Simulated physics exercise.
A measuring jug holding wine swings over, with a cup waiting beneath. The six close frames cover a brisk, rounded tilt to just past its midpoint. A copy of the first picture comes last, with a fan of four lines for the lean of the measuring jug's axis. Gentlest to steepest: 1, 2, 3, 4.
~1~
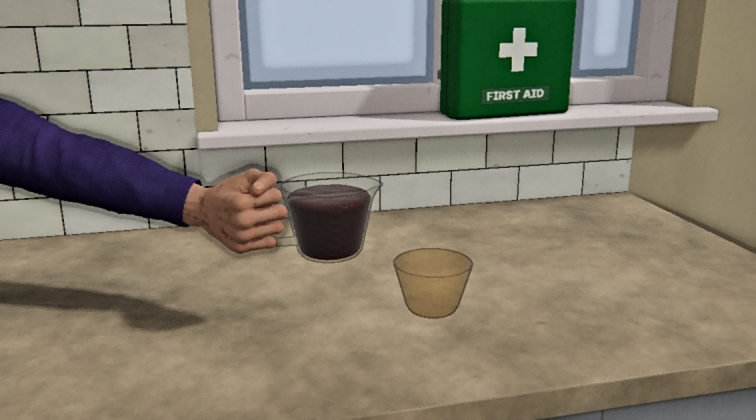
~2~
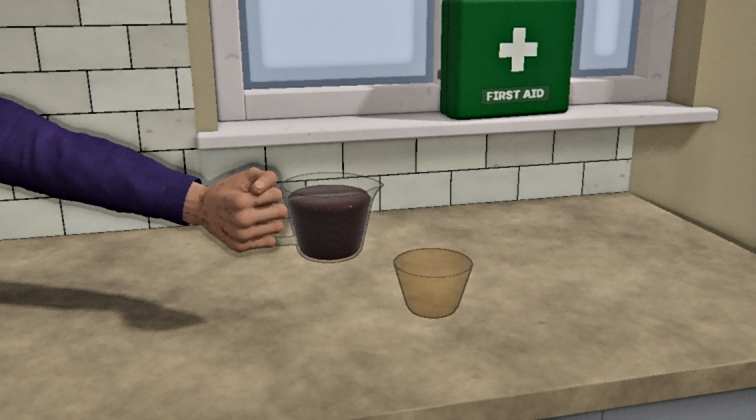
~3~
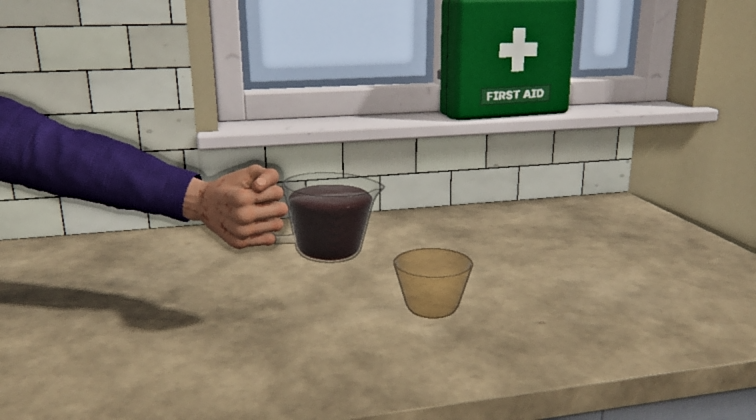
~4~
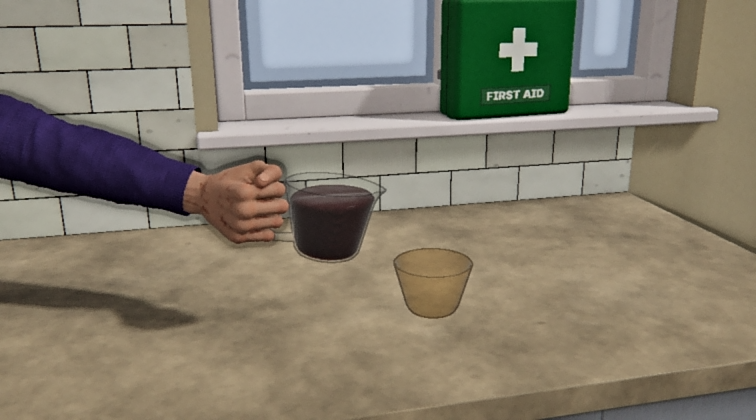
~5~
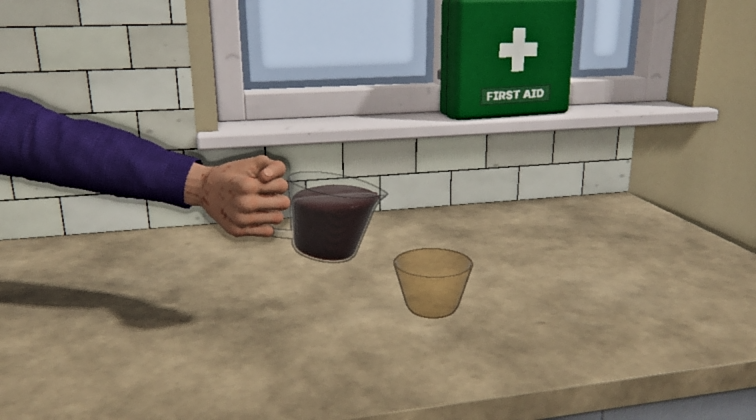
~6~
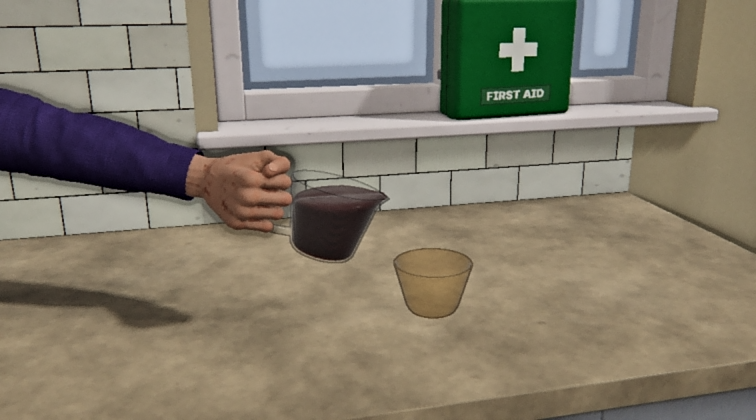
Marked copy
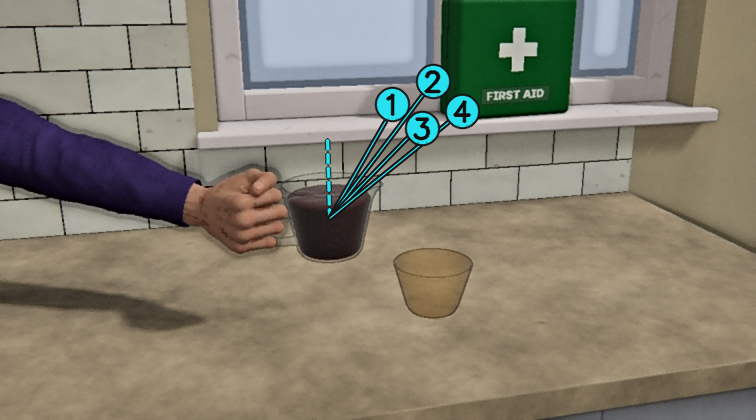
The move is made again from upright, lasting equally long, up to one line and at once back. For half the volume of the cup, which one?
Choose 2.
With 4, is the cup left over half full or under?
Over.
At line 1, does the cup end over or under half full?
Under half.
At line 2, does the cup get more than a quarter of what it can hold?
Yes.
In cyan, 1 at (385, 121); 2 at (423, 94); 3 at (407, 138); 4 at (449, 121).
With 1, the cup ends with about 30 % of what it can hold.
With 2, the cup ends with about 46 % of what it can hold.
With 3, the cup ends with about 63 % of what it can hold.
With 4, the cup ends with about 82 % of what it can hold.
